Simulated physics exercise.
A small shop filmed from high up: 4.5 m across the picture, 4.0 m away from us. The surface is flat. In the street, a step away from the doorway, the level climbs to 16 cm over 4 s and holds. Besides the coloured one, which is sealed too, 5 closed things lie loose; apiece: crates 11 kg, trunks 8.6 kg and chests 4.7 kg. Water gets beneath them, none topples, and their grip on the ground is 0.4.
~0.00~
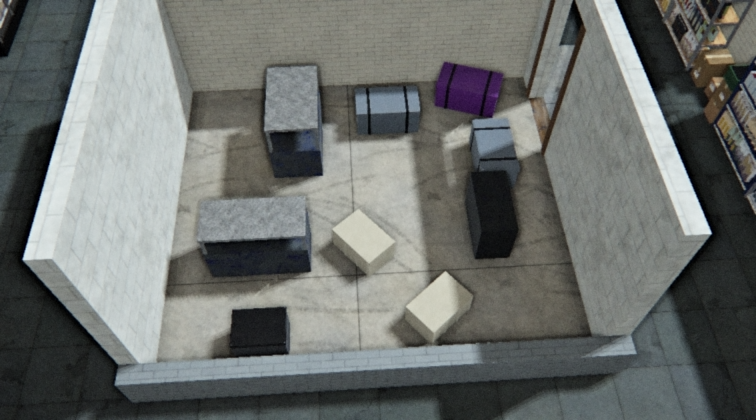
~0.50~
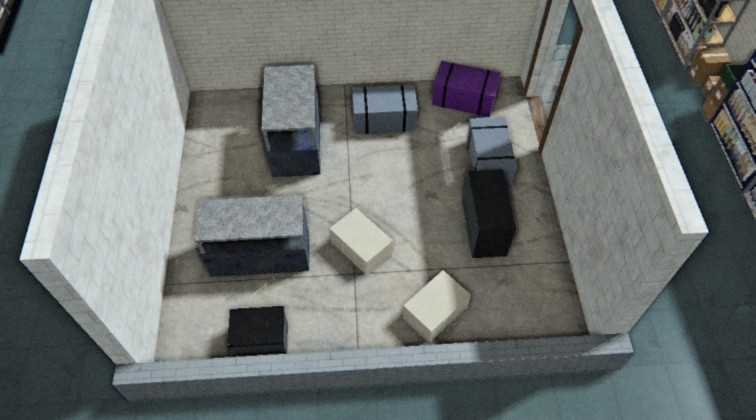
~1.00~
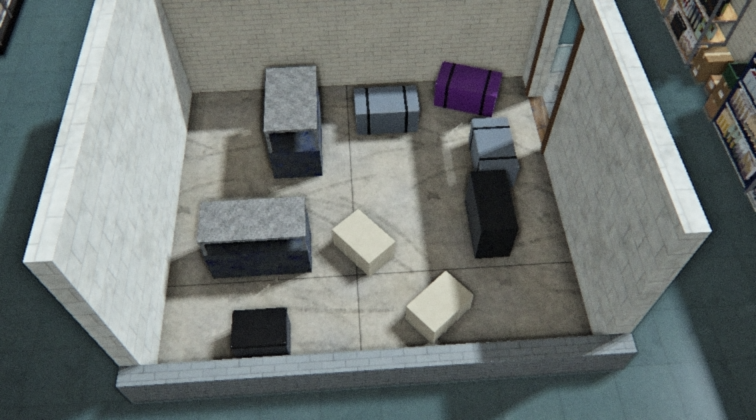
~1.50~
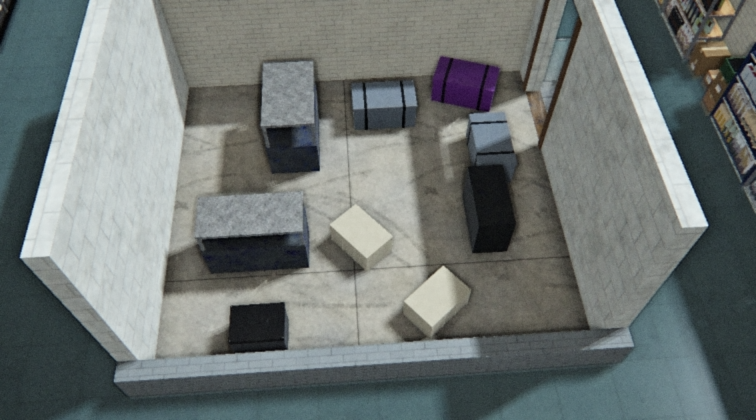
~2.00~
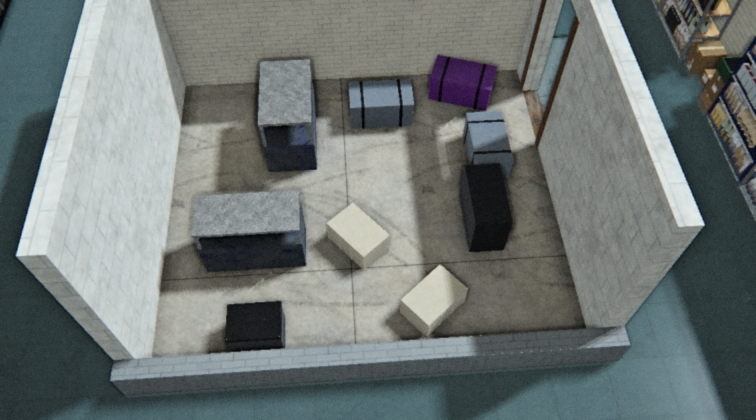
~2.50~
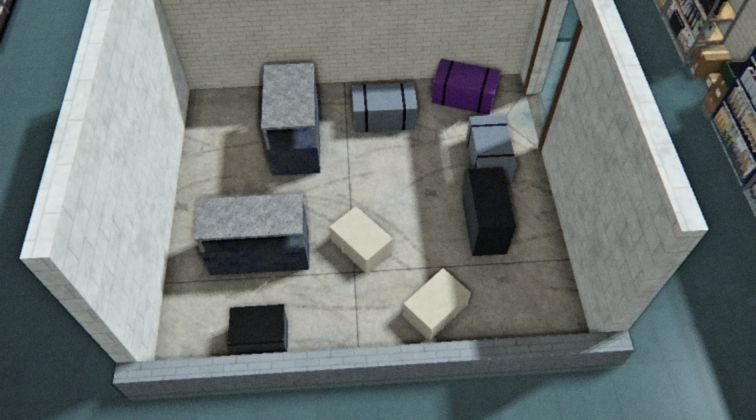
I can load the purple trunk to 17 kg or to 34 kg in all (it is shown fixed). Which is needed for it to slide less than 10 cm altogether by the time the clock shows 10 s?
Verdict: Neither weight holds it.
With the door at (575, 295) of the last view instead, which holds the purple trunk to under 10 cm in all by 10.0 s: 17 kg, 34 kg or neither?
Then the smaller load will do.
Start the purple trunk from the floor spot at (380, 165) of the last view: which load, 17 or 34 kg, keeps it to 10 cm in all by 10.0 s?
It takes the larger.
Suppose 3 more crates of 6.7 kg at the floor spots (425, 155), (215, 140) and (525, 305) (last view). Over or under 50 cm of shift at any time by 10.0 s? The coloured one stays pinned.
In turn: Past it, under, less.
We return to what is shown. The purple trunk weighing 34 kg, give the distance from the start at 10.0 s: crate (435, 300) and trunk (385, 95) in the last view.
In turn: 0 cm, 40 cm.
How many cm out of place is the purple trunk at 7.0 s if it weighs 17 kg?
About 150 cm.
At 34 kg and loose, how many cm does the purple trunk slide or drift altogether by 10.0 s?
About 20 cm.
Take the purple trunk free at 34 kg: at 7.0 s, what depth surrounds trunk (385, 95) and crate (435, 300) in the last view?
Roughly 3 and 1 cm.
After 3.5 s the purple trunk would be 0 cm from its start with 17 kg and 0 cm from its start with 34 kg; 2 cm of water round it then.
After 4.5 s the purple trunk would be 14 cm from its start with 17 kg and 0 cm from its start with 34 kg; 4 cm of water round it then.
After 7.0 s the purple trunk would be 153 cm from its start with 17 kg and 6 cm from its start with 34 kg; 6 cm of water round it then.
After 10.0 s the purple trunk would be 176 cm from its start with 17 kg and 21 cm from its start with 34 kg; 6 cm of water round it then.
